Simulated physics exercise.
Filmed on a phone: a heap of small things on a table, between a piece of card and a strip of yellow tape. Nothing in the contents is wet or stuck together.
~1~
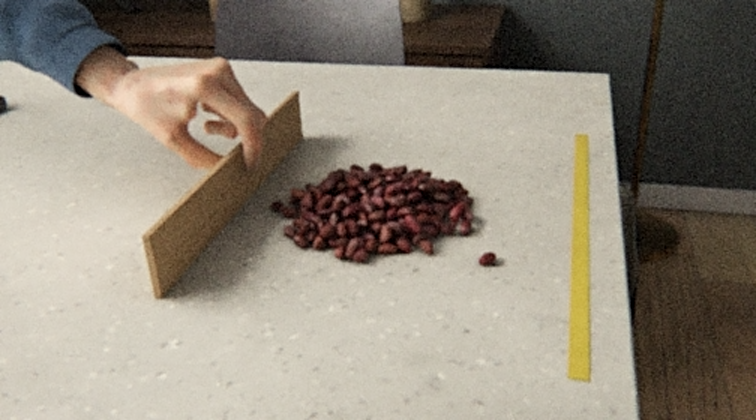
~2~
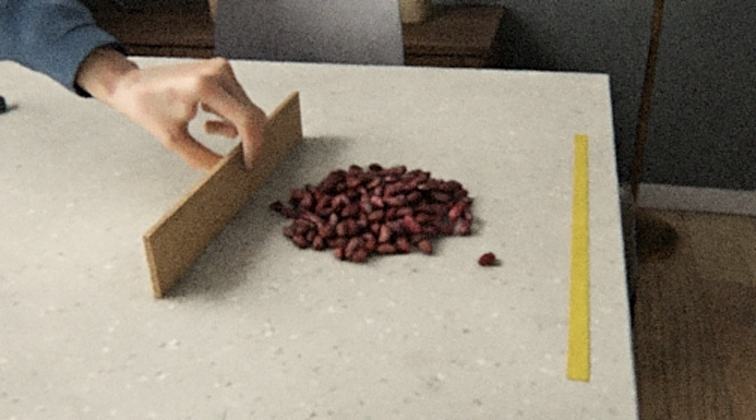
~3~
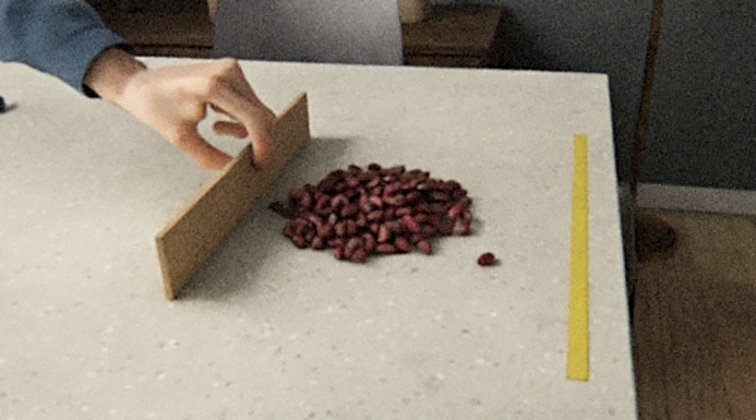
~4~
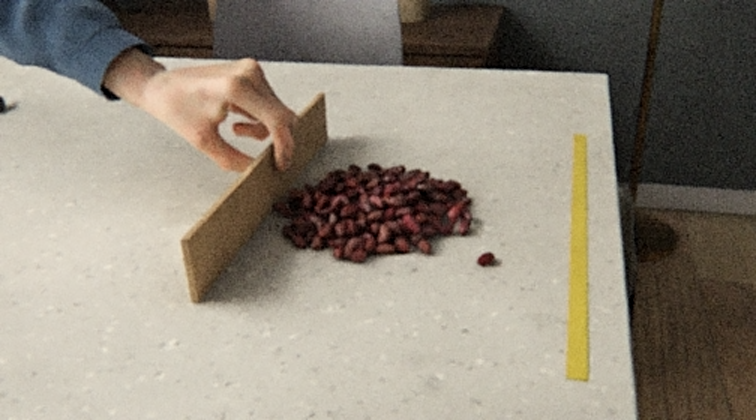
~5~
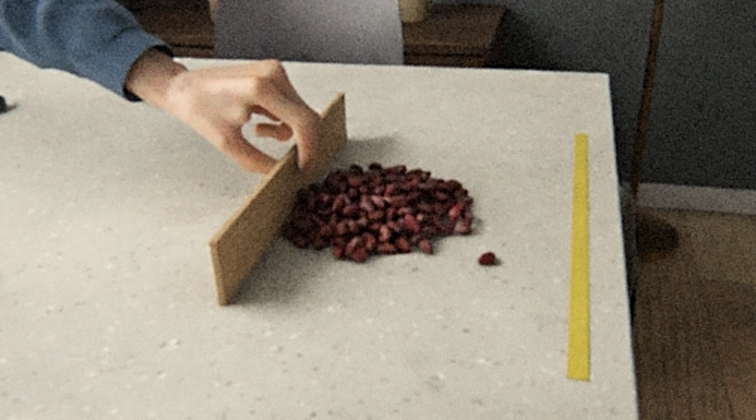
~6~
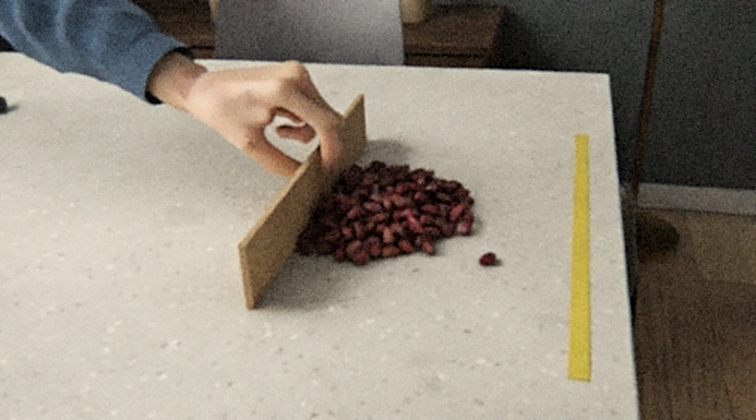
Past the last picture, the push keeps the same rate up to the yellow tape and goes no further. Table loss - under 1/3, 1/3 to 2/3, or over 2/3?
Over 2/3.
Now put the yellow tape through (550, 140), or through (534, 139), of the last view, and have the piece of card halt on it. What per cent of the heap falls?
Roughly 40 and 20 percent, in that order.
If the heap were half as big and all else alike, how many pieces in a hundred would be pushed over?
It would be roughly 80 percent.
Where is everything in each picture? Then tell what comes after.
Piece of card at (165, 252), at rest; yellow tape at (581, 142), about two fingers from the edge; edge at (624, 233); the heap at (382, 206), kidney beans, in the first frame.
Piece of card at (165, 252), at rest, in the second frame.
Piece of card at (177, 253); the heap at (380, 206), in the third frame.
Piece of card at (201, 255), in the fourth frame.
Piece of card at (229, 258); the heap at (382, 206), a small part pushed along, in the fifth frame.
Piece of card at (256, 261); yellow tape at (581, 142); edge at (624, 233); the heap at (380, 209), about half pushed along, in the sixth frame.
Soon, piece of card still moving, near (454, 162); heap all on the table, its front near (583, 218).
A while on, piece of card stopped at the yellow tape; heap about two thirds over the edge.
Towards the end, piece of card stopped at the yellow tape; heap most over the edge.
Finally, piece of card stopped at the yellow tape; heap most over the edge.
